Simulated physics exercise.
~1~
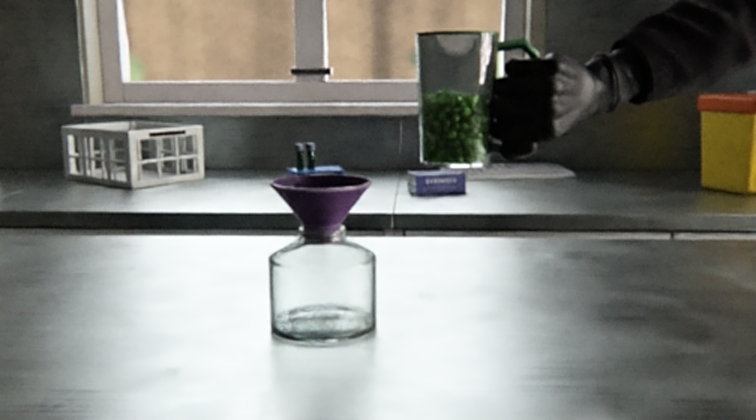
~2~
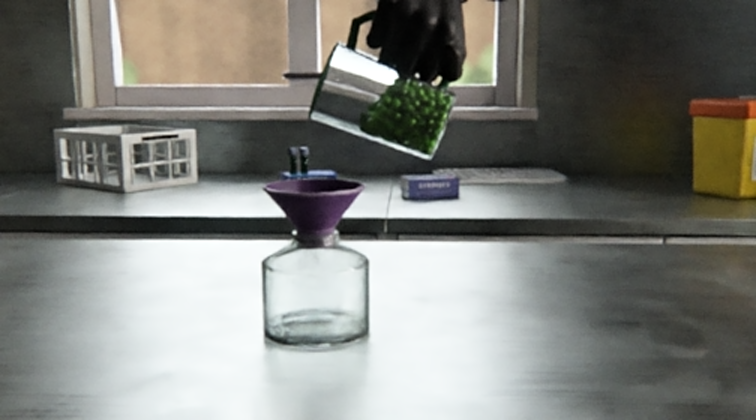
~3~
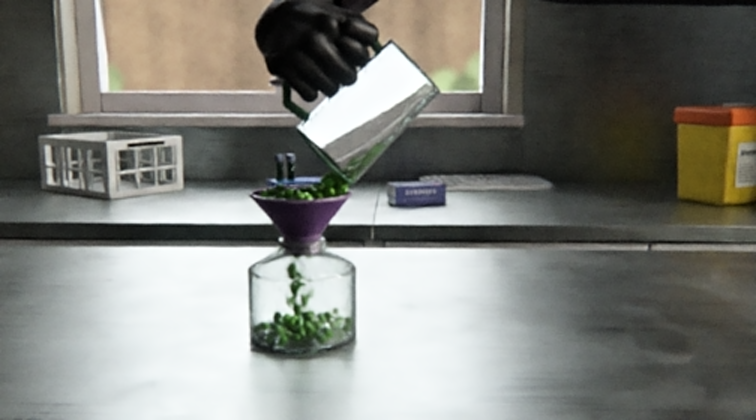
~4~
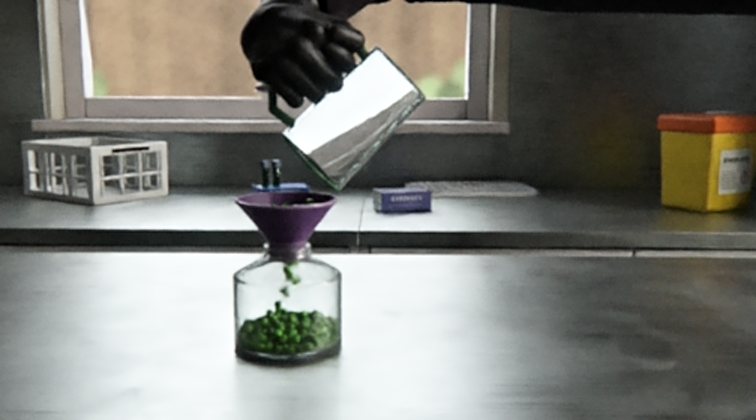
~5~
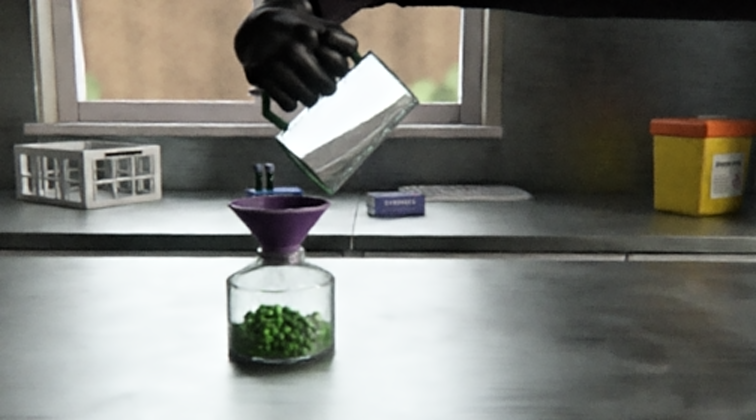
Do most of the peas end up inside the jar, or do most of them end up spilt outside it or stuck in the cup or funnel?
Most of the peas end up inside the jar, where they lie in a low green mound. Hardly any are spilt on the table or left in the cup or funnel.
To begin with, a dark-gloved hand holds a clear measuring cup of green peas upright, to the right of a glass jar with a purple funnel in its neck. The hand carries the cup left and tips it over, with the peas sliding toward its lower end. Tilted further above the funnel, the cup empties, and peas heap up in the funnel while others drop into the jar. The funnel then drains as the last few fall through. Finally, the peas rest in a low mound inside the jar, with the empty cup still tipped above.
